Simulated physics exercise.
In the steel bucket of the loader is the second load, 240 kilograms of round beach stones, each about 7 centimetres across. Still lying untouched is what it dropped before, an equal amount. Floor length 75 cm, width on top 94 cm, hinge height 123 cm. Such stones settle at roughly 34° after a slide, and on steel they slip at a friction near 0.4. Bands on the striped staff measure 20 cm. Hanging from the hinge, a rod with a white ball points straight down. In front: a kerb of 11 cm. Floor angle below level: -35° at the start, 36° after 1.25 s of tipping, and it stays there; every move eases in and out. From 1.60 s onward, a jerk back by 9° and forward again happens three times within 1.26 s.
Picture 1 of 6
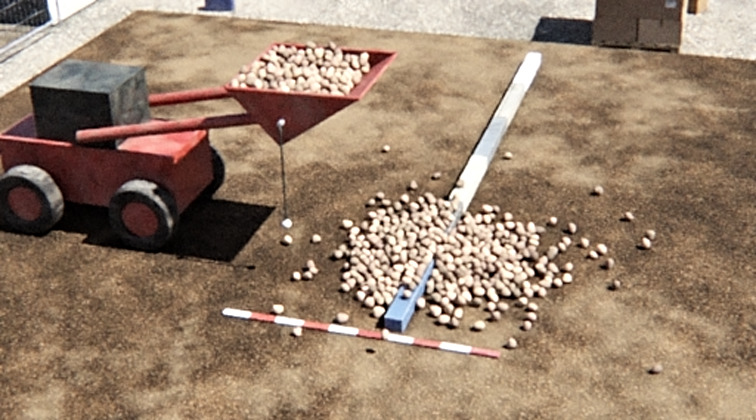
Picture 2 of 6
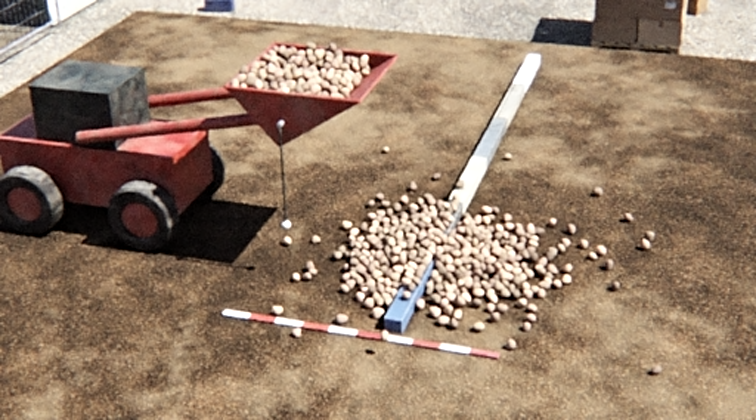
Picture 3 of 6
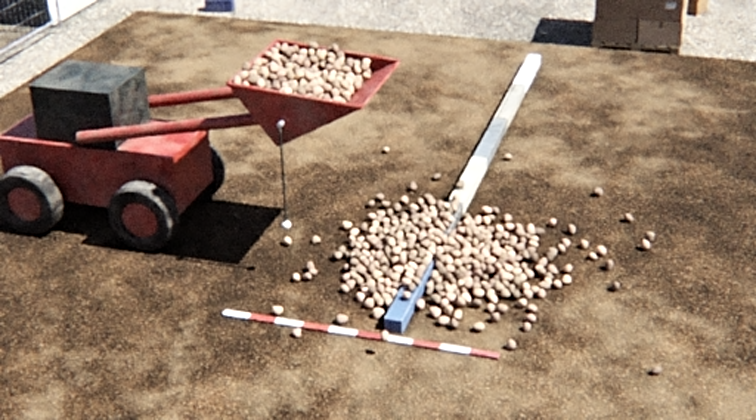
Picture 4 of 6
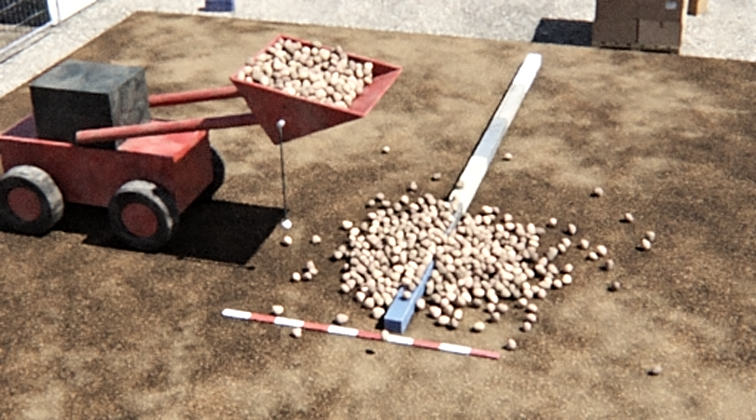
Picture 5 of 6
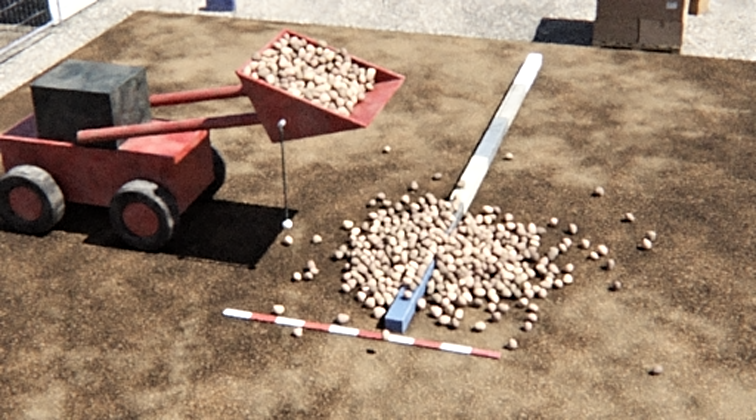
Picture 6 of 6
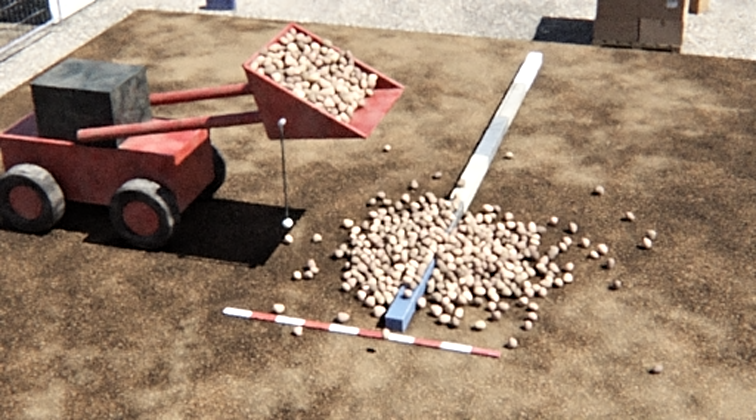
The red bucket on the small loader, heaped with pale stones, slowly tilted forward, its right edge dipping while the stones stayed inside, and the loader and the pile around the kerb stayed still.
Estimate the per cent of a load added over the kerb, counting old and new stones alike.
Roughly 41 per cent of a load is added.
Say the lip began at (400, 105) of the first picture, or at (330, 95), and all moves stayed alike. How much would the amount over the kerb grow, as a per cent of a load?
I'd expect near 90 per cent first and near 15 per cent next.
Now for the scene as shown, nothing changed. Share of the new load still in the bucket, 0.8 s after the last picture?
Around 45 per cent of the load is still inside.
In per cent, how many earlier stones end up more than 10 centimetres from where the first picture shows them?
Close to 10 in a hundred of them.
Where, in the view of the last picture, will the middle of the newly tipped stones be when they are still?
Their centre ends up near (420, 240).
Then, 0.4 s after the last picture the floor is at 25°; in per cent of one load, 99 in the bucket, 56 on this side of the kerb, 45 over the kerb; the foremost stones are at (625, 262).
Then, 0.8 s after the last picture the floor is at 36°; in per cent of one load, 45 in the bucket, 111 on this side of the kerb, 45 over the kerb; the foremost stones are at (625, 262).
Then, 2.8 s after the last picture the floor is at 36°; in per cent of one load, 0 in the bucket, 114 on this side of the kerb, 86 over the kerb; the foremost stones are at (625, 262).
Then, 5.2 s after the last picture the floor is at 36°; in per cent of one load, 0 in the bucket, 114 on this side of the kerb, 86 over the kerb; the foremost stones are at (625, 262). Net gain over the kerb, 41.
